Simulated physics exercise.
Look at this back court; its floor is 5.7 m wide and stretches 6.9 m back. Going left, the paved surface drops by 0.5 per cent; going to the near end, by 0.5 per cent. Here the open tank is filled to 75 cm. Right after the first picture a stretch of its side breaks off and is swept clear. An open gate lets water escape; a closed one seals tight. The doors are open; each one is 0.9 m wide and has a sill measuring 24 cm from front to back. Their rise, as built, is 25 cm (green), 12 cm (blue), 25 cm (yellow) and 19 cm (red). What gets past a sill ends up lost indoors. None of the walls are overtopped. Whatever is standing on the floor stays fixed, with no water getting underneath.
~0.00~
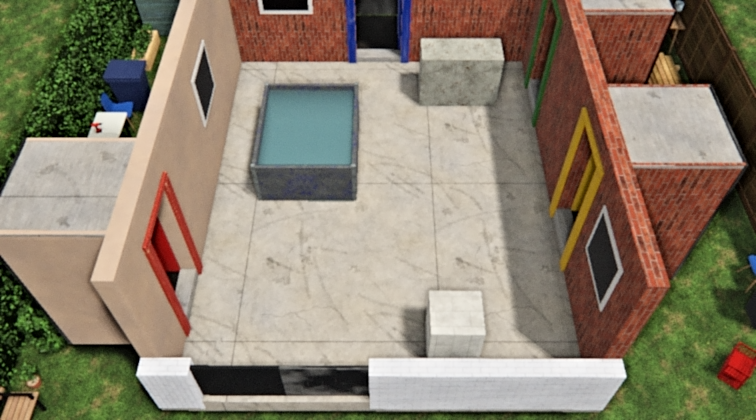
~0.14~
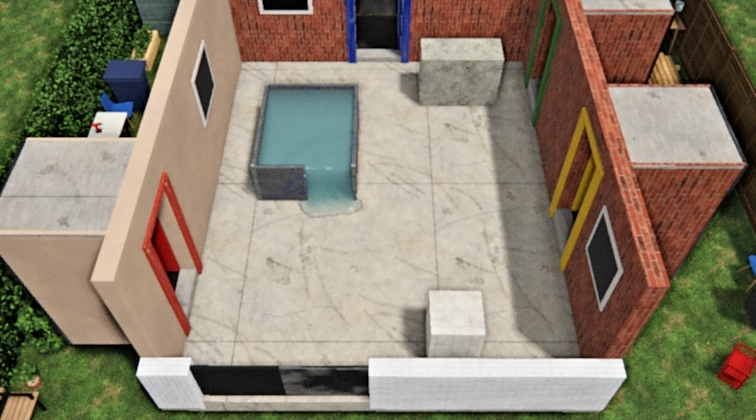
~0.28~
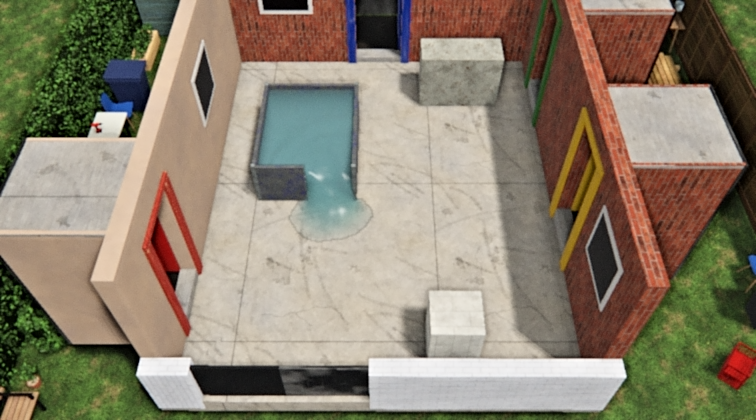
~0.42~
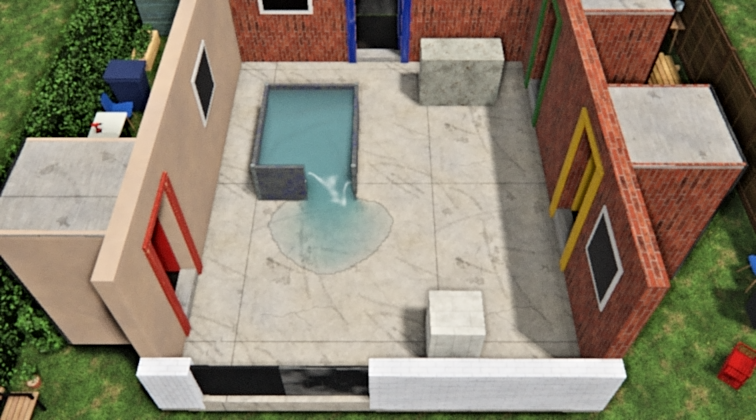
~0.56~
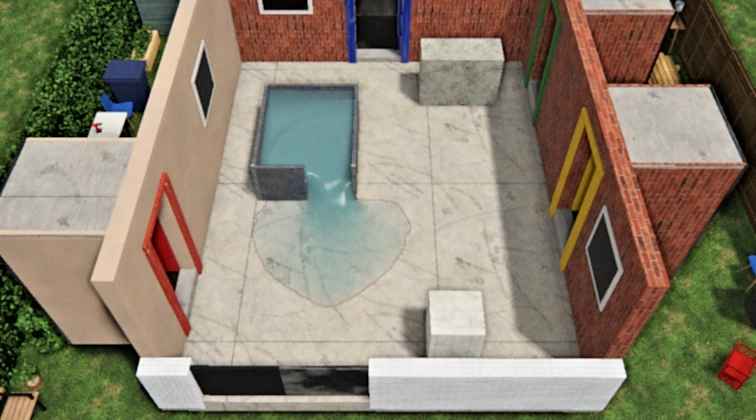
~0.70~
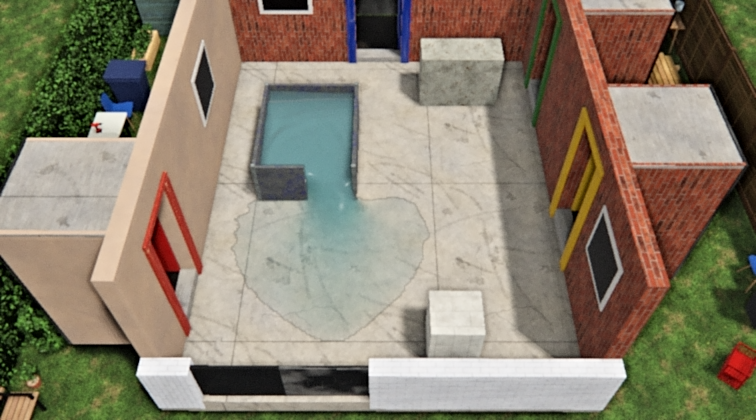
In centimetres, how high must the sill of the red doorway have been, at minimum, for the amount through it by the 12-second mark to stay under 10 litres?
It must have been at least 11 cm high.
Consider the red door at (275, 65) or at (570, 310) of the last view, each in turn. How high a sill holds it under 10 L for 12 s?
You'd want roughly 7.5 cm there first, then roughly 12.5 cm.
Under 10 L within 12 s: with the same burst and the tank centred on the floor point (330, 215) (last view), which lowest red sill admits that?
At least roughly 13.5 cm high.
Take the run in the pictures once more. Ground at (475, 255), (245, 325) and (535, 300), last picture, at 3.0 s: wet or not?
Listed order - soaked through, soaked through, soaked through.
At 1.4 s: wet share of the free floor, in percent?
Wet share: Near 35 %.
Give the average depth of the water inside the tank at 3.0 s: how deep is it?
Near 33 cm, averaged.
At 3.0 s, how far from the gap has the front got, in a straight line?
Reach: Approx. 5.0 m.
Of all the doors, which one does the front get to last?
Blue.
After 1.4 s water covers 35 % of the floor, deepest (40 cm) near (341, 202); 6 cm at the red door, 0 litres in over its 19 cm sill.
After 3.0 s water covers 40 % of the floor, deepest (26 cm) near (255, 385); 16 cm at the red door, 0 litres in over its 19 cm sill.
After 12.0 s water covers 100 % of the floor, deepest (10 cm) near (178, 384); 9 cm at the red door, 0 litres in over its 19 cm sill.
At the red door as built, the water arrived by 1.2 s and peaked near 16 cm at 3.0 s.
Run again over the same 12 s with other heights there, 25 litres in over 9.5 cm, 3 litres over 13 cm. The limit of 10 litres is kept from about 11 cm up.
